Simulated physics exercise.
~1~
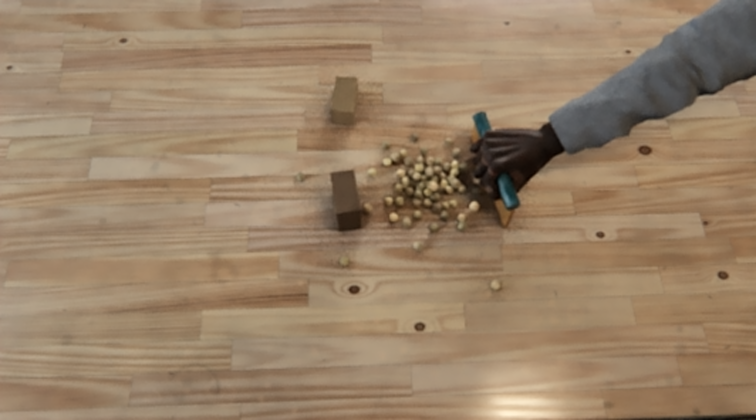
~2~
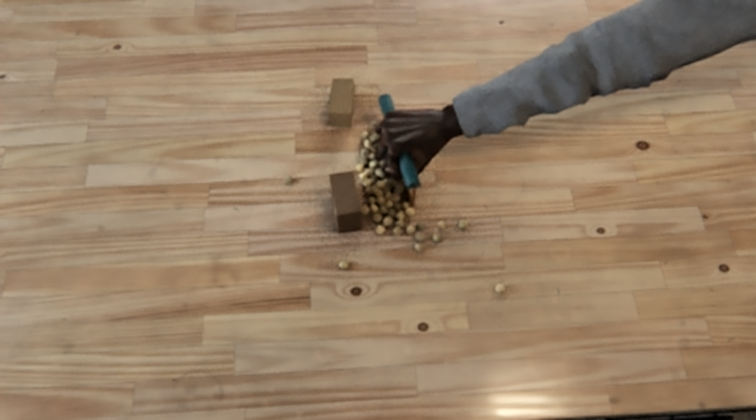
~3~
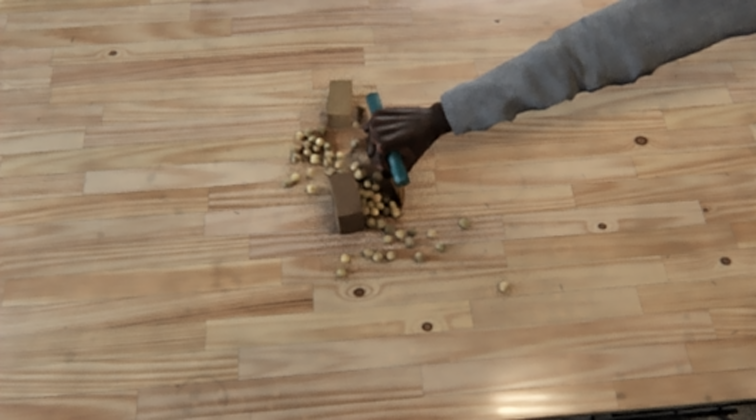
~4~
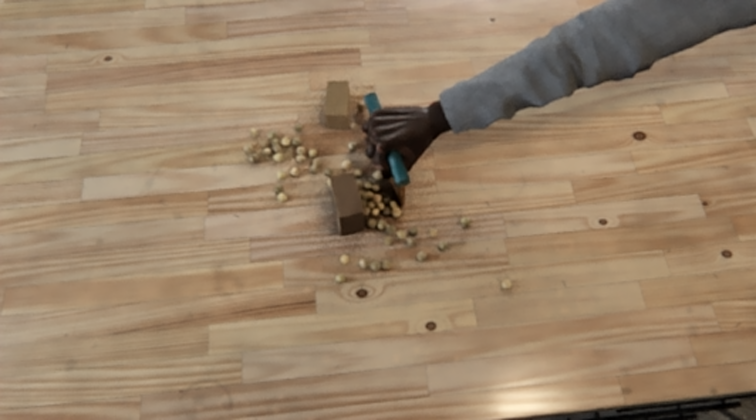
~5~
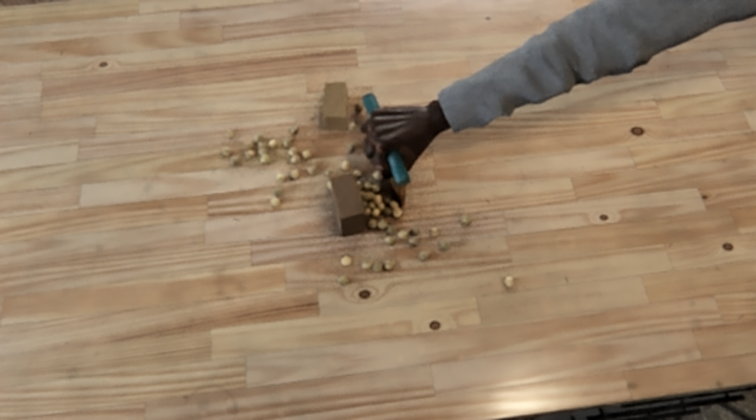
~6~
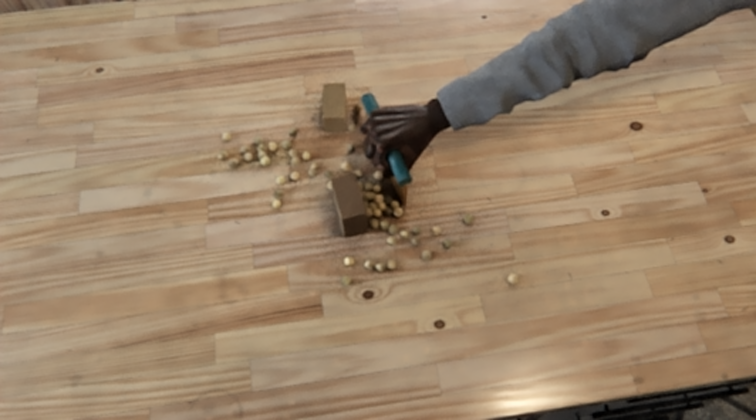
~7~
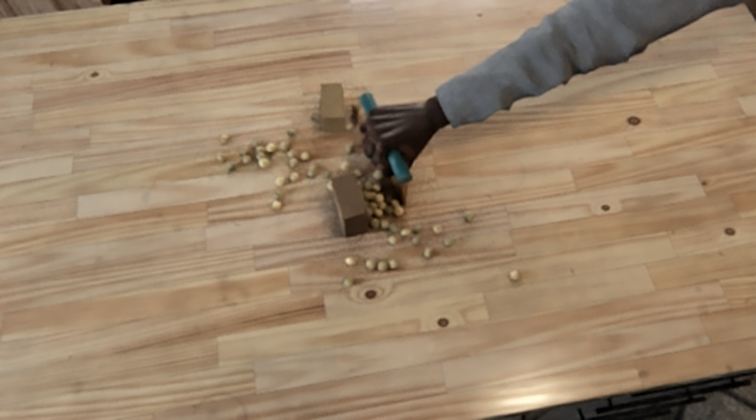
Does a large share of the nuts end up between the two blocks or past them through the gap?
Yes, a large share ends up in the gap or scattered beyond it on the left, though many others stay in front of the blocks or slip round the near one.
